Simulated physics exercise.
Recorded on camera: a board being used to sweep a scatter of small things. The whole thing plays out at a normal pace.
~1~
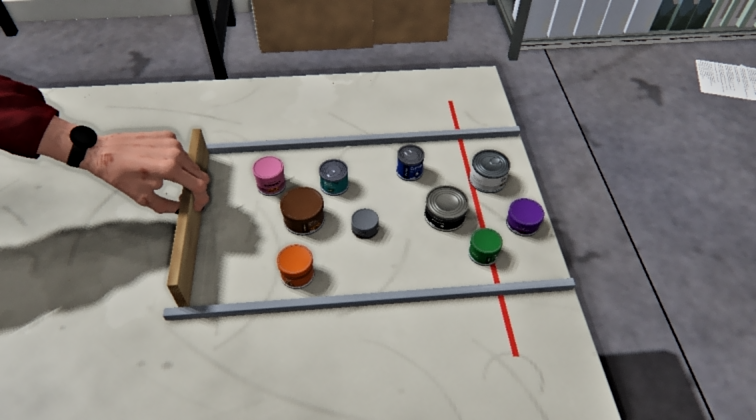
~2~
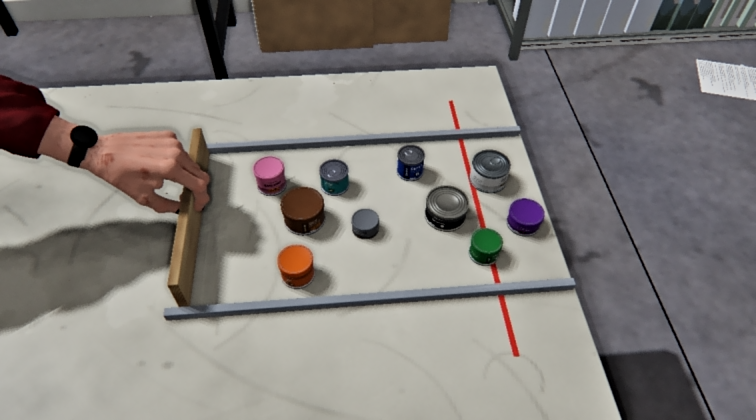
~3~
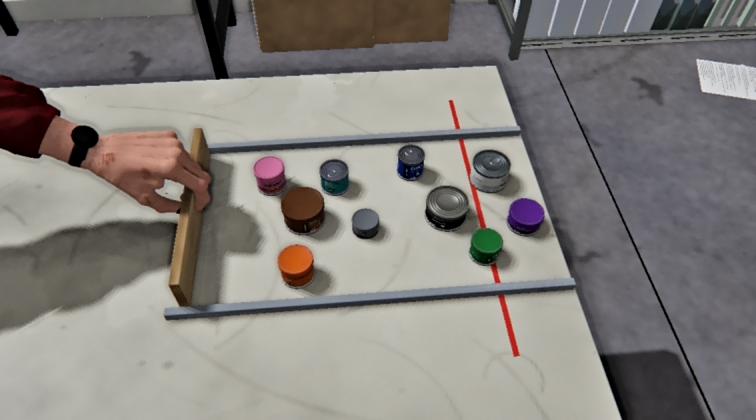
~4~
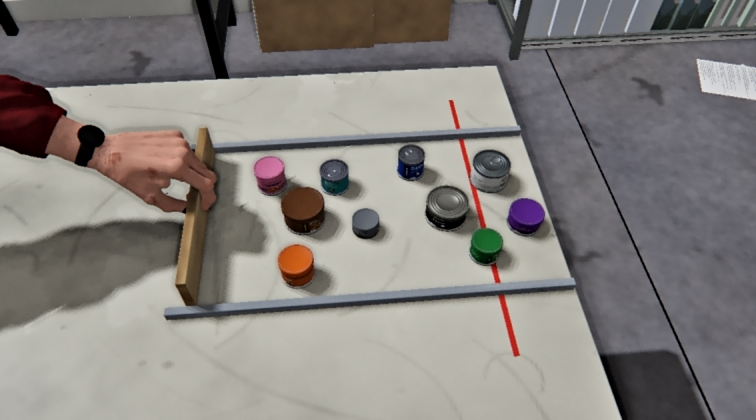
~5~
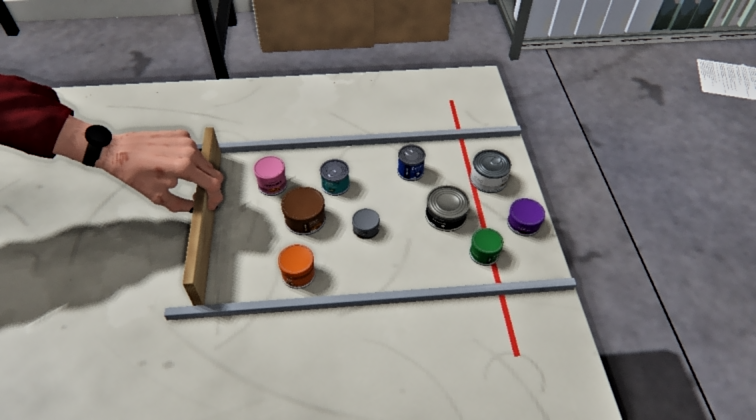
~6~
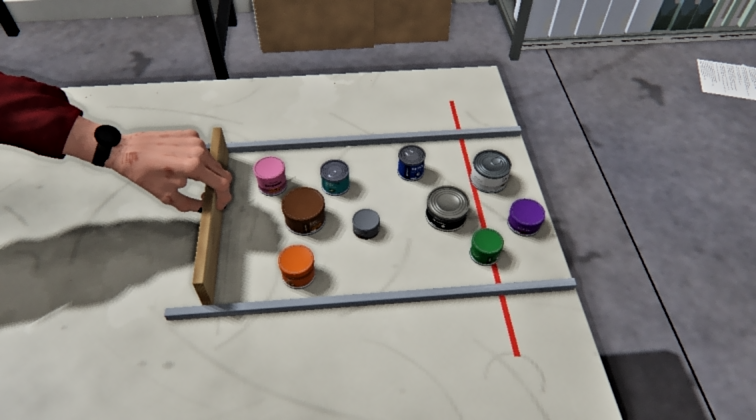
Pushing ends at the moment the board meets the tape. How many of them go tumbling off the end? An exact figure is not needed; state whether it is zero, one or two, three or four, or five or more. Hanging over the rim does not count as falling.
Pushes off one or two.
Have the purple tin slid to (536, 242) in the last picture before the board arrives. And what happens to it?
From that start, the object then does not stay.
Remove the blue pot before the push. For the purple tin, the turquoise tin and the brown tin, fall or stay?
Purple tin - gone, turquoise tin - safe, brown tin - safe.
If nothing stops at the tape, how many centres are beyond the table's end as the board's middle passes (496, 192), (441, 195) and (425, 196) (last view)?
First 3, next 0, last 0.
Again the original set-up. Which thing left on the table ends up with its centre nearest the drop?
White tin.
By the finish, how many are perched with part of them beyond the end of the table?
It would come to 2.
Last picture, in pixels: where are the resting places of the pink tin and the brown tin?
The pink tin at (485, 162), the brown tin at (501, 201).
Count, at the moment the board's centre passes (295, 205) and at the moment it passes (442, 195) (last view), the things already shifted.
The first count is 4, and then it's 10.
Soon after, none off yet; purple tin at rest near (526, 218); white tin at rest near (491, 171); green tin at rest near (486, 247).
In the end, the number that fall off is one or two; gone, purple tin.
